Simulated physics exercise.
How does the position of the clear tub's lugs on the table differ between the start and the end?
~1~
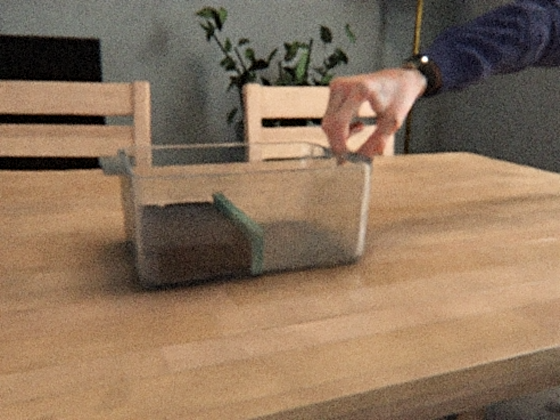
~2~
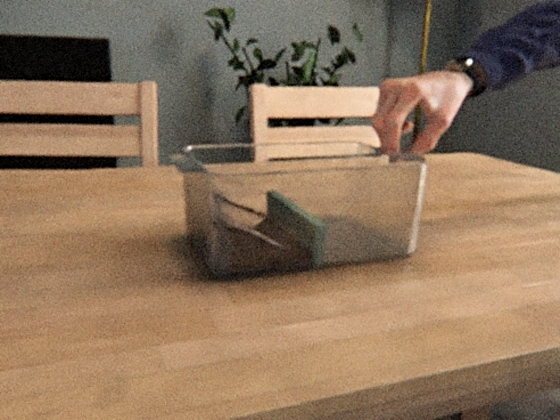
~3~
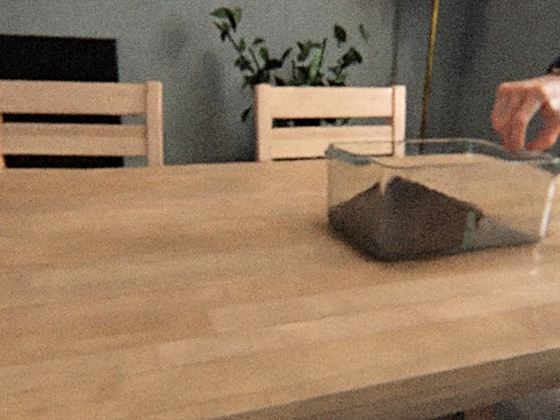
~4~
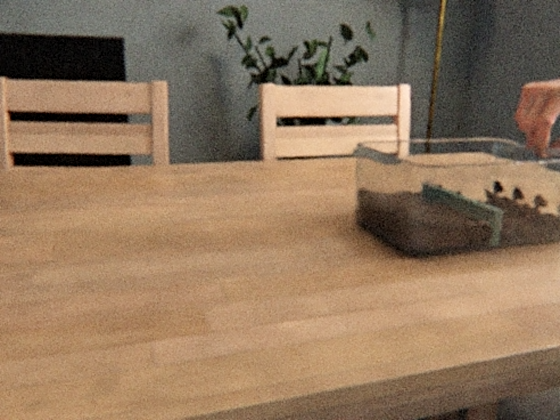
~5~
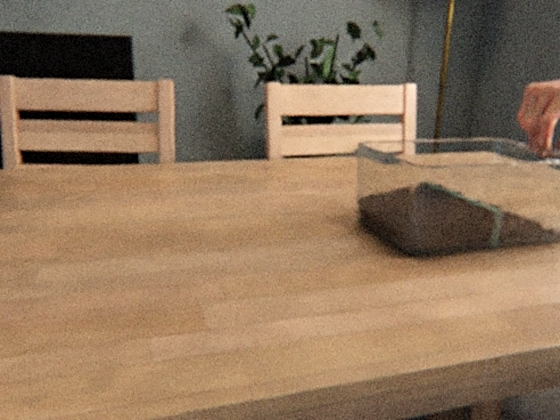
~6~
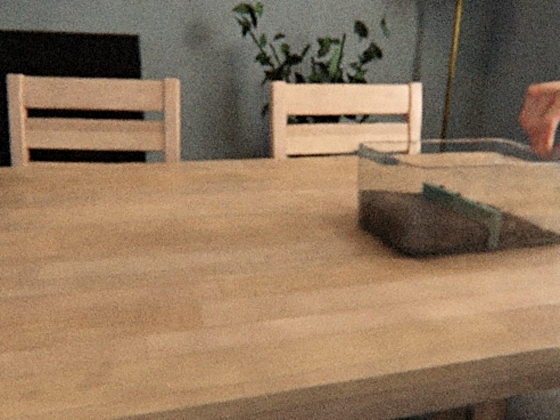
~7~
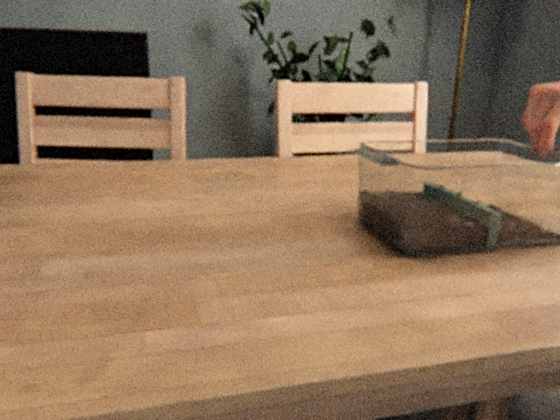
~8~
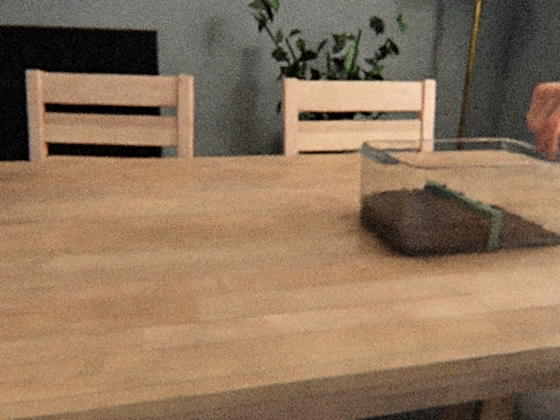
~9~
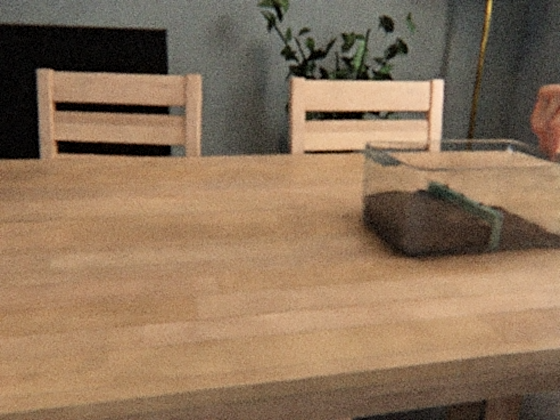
At the start the lugs are with the tub left of centre to the middle of the view, and by the end they have moved with it well over to the right, where the tub reaches the edge of the view.
